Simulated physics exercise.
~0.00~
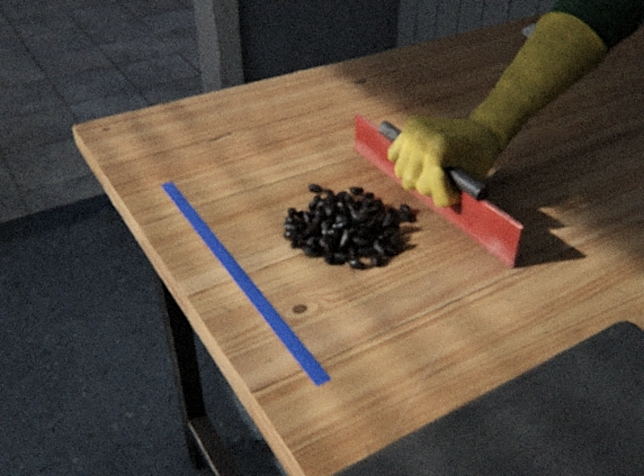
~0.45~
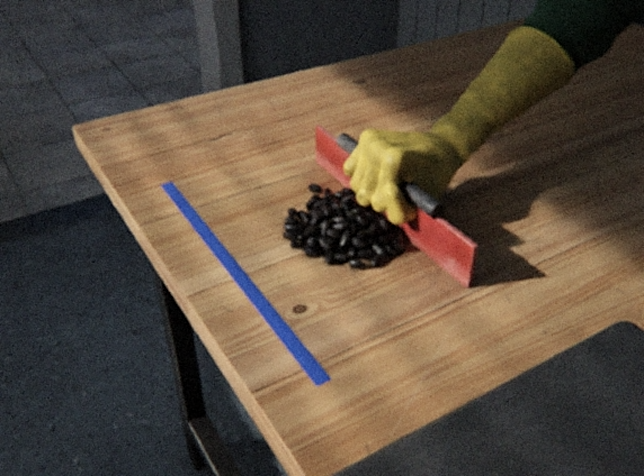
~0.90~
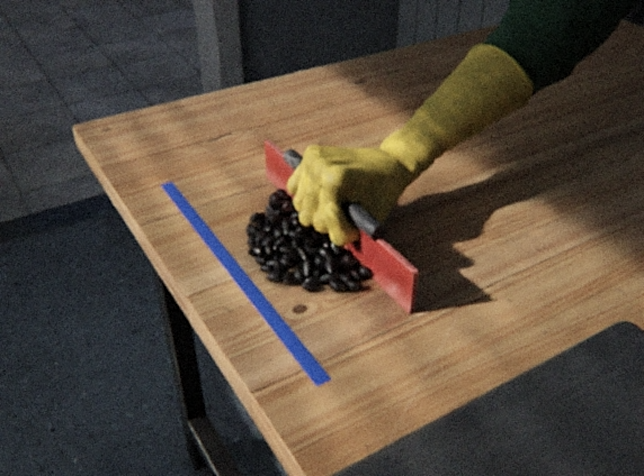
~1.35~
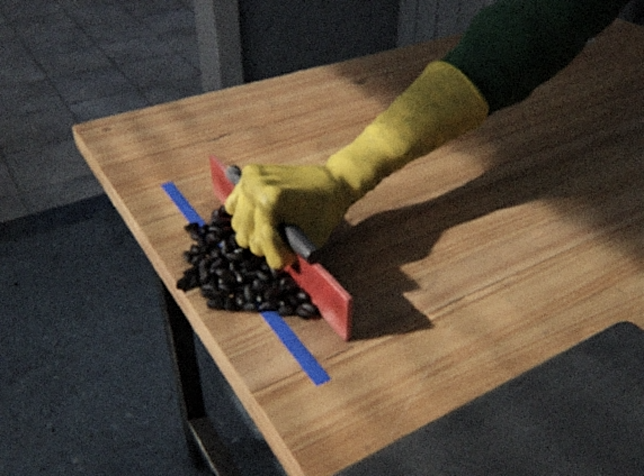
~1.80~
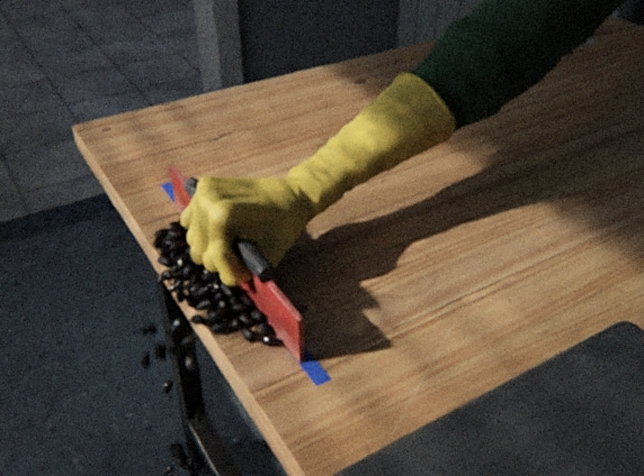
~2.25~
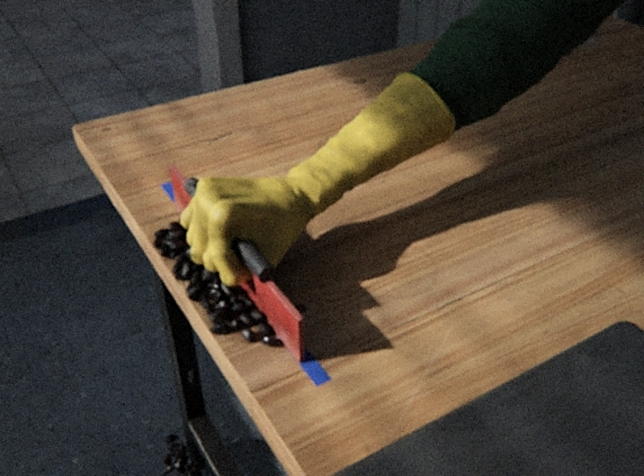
A red scraper held by a yellow-gloved hand slid left across a wooden table, pushing a heap of small black pieces over the blue tape, then stopped at the tape as some tumbled off the edge and the rest stayed on the tabletop.
